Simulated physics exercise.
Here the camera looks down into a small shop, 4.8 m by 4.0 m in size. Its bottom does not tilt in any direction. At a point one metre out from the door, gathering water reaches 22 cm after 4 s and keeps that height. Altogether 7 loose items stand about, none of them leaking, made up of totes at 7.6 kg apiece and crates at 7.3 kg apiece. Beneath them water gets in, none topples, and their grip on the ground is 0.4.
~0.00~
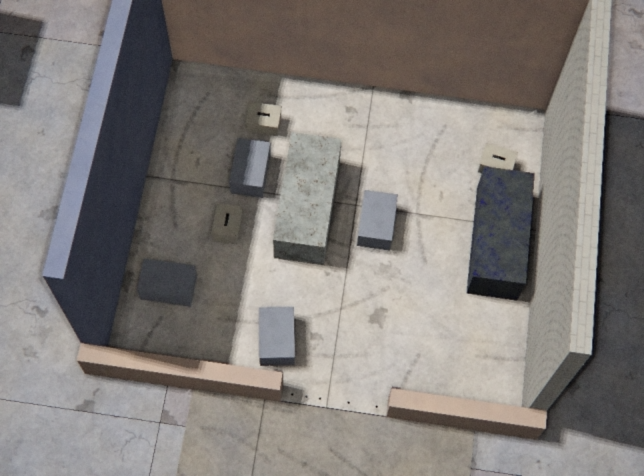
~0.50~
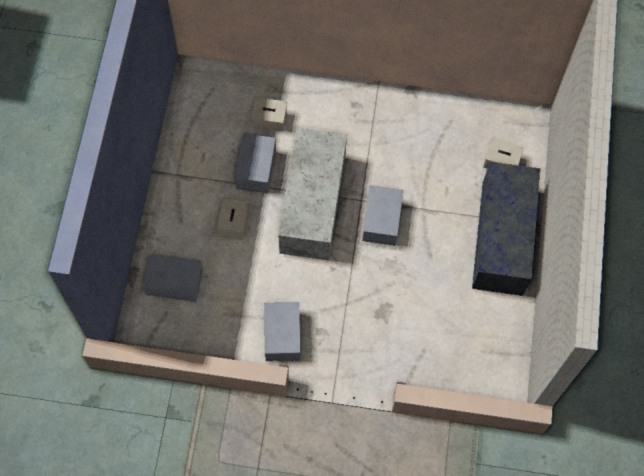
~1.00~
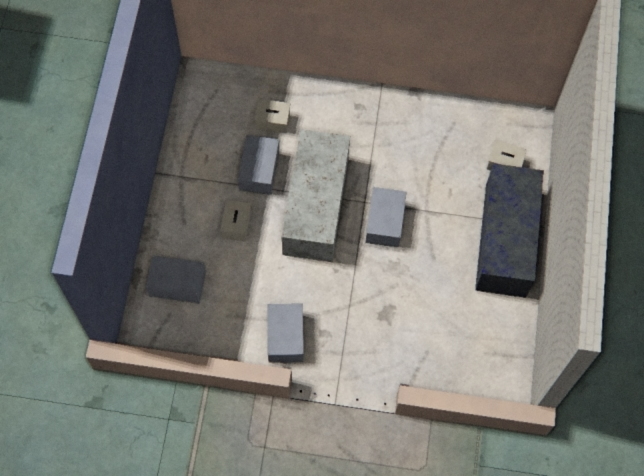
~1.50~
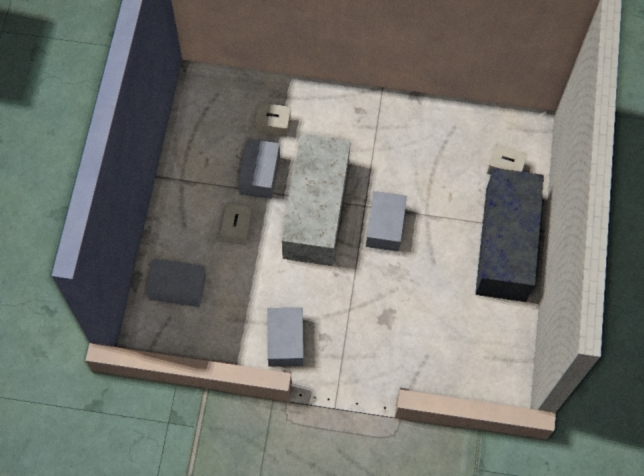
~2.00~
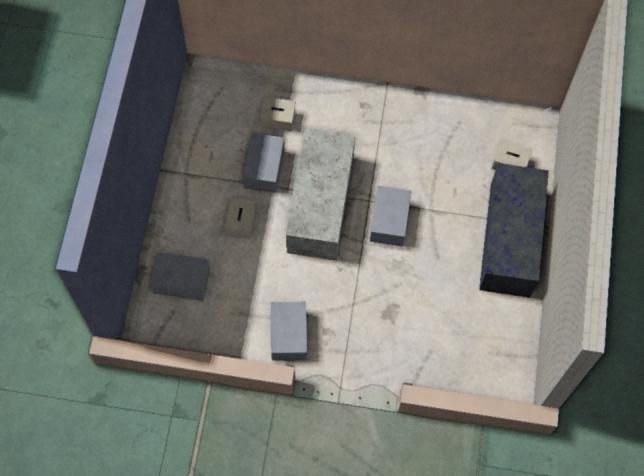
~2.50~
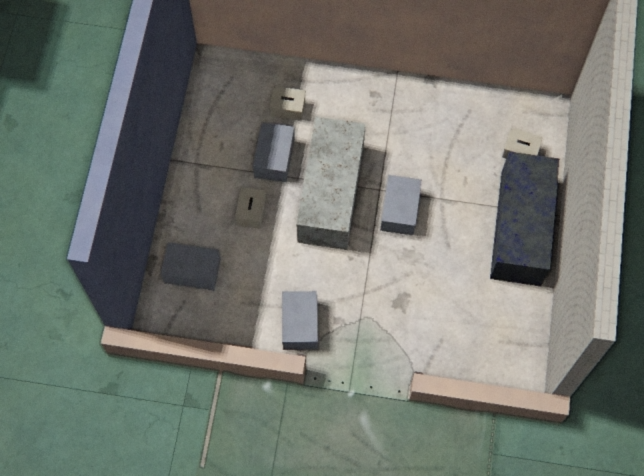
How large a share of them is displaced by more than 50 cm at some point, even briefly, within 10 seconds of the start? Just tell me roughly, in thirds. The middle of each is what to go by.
The middle of three bands.
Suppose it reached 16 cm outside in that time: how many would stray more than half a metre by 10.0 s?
Count: 1.
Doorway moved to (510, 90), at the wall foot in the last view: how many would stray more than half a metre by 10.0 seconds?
You'd get 4 in that case.
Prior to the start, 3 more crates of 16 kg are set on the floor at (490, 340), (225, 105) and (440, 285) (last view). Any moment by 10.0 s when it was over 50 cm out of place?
Note, in order of listing: Stays below the threshold, stays below the threshold, crosses the threshold.
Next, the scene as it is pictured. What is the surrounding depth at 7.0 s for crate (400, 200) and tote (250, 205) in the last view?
First roughly 12 cm, second roughly 4 cm.
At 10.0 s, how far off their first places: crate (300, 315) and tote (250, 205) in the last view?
The first is 40 cm from its start, the second 100 cm.
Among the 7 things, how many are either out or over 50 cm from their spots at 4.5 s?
I get 0.
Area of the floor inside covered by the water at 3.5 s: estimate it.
Roughly 2.5 m2 of it is wet.
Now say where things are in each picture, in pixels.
A tote at (499, 158) rests on the ground; a tote at (264, 115) rests on the ground; water covers 0.0 m2; 0 of 7 have shifted, in the first picture.
A tote at (504, 153) rests on the ground; a tote at (269, 110) rests on the ground; water covers 0.0 m2; 0 of 7 have shifted, in the second picture.
A tote at (508, 155) rests on the ground; a tote at (272, 112), on the bottom; water covers 0.0 m2; 0 of 7 have shifted, in the third picture.
A tote at (508, 159) rests on the ground; a tote at (273, 115), on the bottom; 0.0 m2 under water; 0 of 7 have shifted, in the fourth picture.
A tote at (513, 155) rests on the ground; a tote at (278, 110) rests on the ground; 0.0 m2 under water; 0 of 7 have shifted, in the fifth picture.
A tote at (524, 143), on the bottom; a tote at (288, 99) rests on the ground; water covers 0.6 m2; 0 of 7 have shifted, in the sixth picture.
After 3.5 s 0 of 7 are over 50 cm from their spots; 0 afloat.
After 4.5 s 0 of 7 are over 50 cm from their spots; 0 afloat.
After 7.0 s 1 of 7 are over 50 cm from their spots; 1 afloat.
After 10.0 s 3 of 7 are over 50 cm from their spots, and 3 have been at some point; 6 afloat.
